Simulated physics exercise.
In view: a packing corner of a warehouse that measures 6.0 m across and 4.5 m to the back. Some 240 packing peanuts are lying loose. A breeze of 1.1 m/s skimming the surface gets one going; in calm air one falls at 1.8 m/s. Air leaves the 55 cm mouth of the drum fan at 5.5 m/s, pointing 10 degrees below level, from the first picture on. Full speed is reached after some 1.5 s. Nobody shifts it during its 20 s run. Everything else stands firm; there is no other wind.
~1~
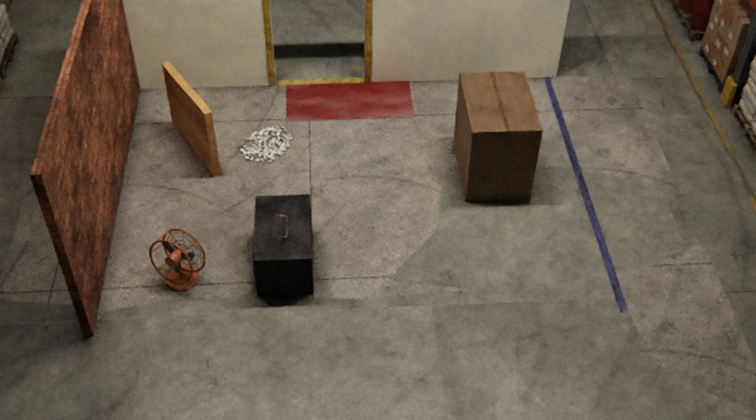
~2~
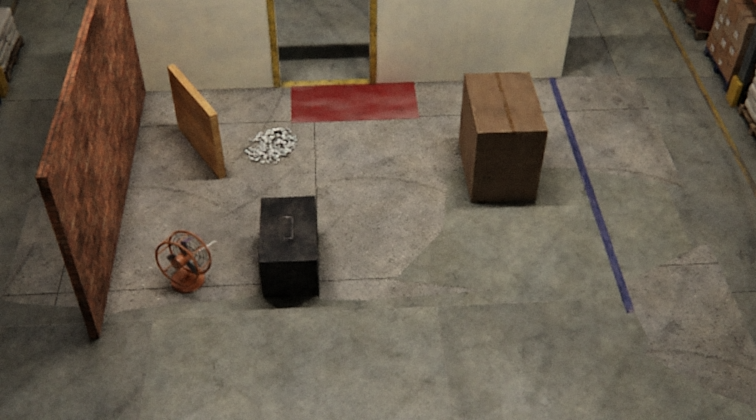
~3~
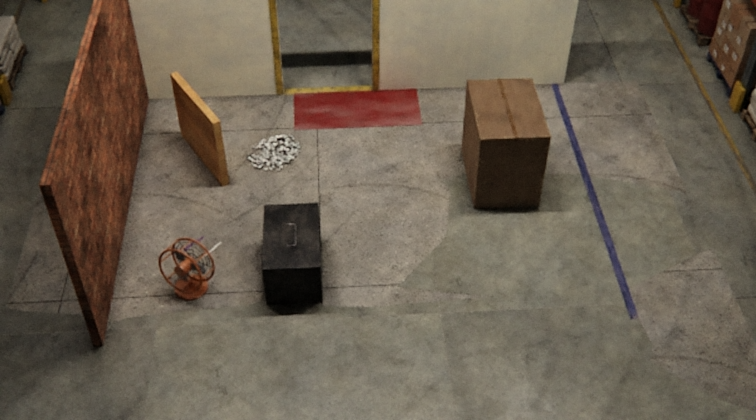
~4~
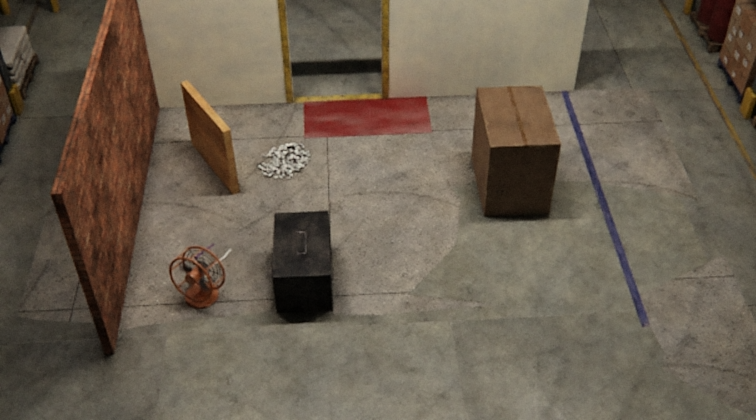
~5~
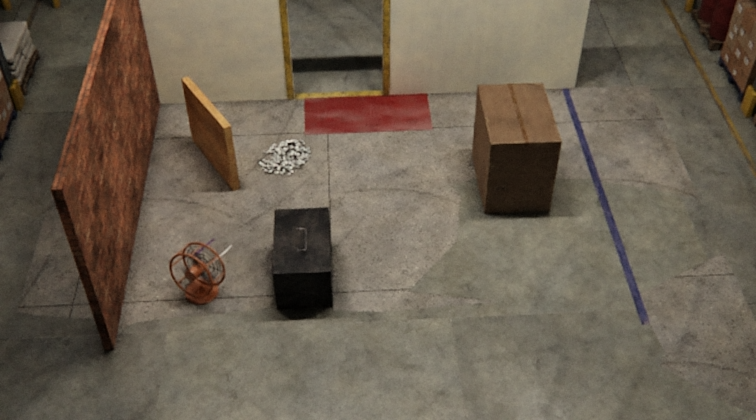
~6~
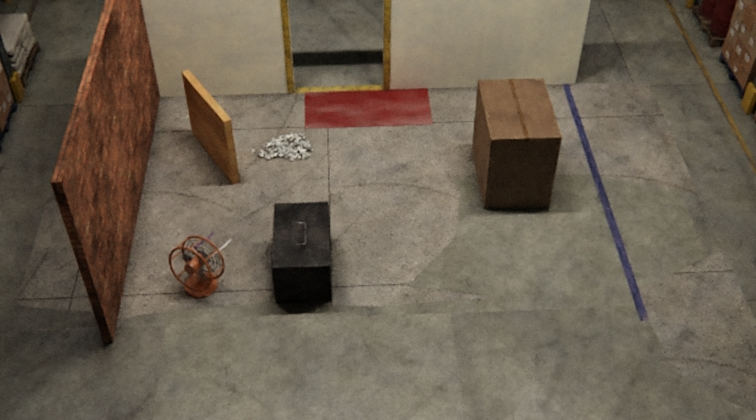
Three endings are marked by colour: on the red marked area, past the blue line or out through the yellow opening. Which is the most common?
The biggest group is at the yellow one.
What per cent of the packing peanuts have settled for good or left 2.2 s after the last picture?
About 70 %.
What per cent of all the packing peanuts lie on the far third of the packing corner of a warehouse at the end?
Some 10 per cent.
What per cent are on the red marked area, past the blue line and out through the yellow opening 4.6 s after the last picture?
About 0 % red, 0 % blue, 90 % yellow.
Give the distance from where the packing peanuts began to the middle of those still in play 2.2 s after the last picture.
About 1.4 m.
Then, 2.2 s after the last picture the count stands so, 0 % are past the blue line, 0 % on the red marked area and 85 % out through the yellow opening; the middle of those still in play is near (282, 93).
Then, 4.6 s after the last picture the count stands so, 0 % are past the blue line, 0 % on the red marked area and 85 % out through the yellow opening; the middle of those still in play is near (273, 94).
Then, 9.2 s after the last picture the count stands so, 0 % are past the blue line, 0 % on the red marked area and 87 % out through the yellow opening.
Then, 18.2 s after the last picture, at the end, 0 % are past the blue line, 0 % on the red marked area and 87 % out through the yellow opening.
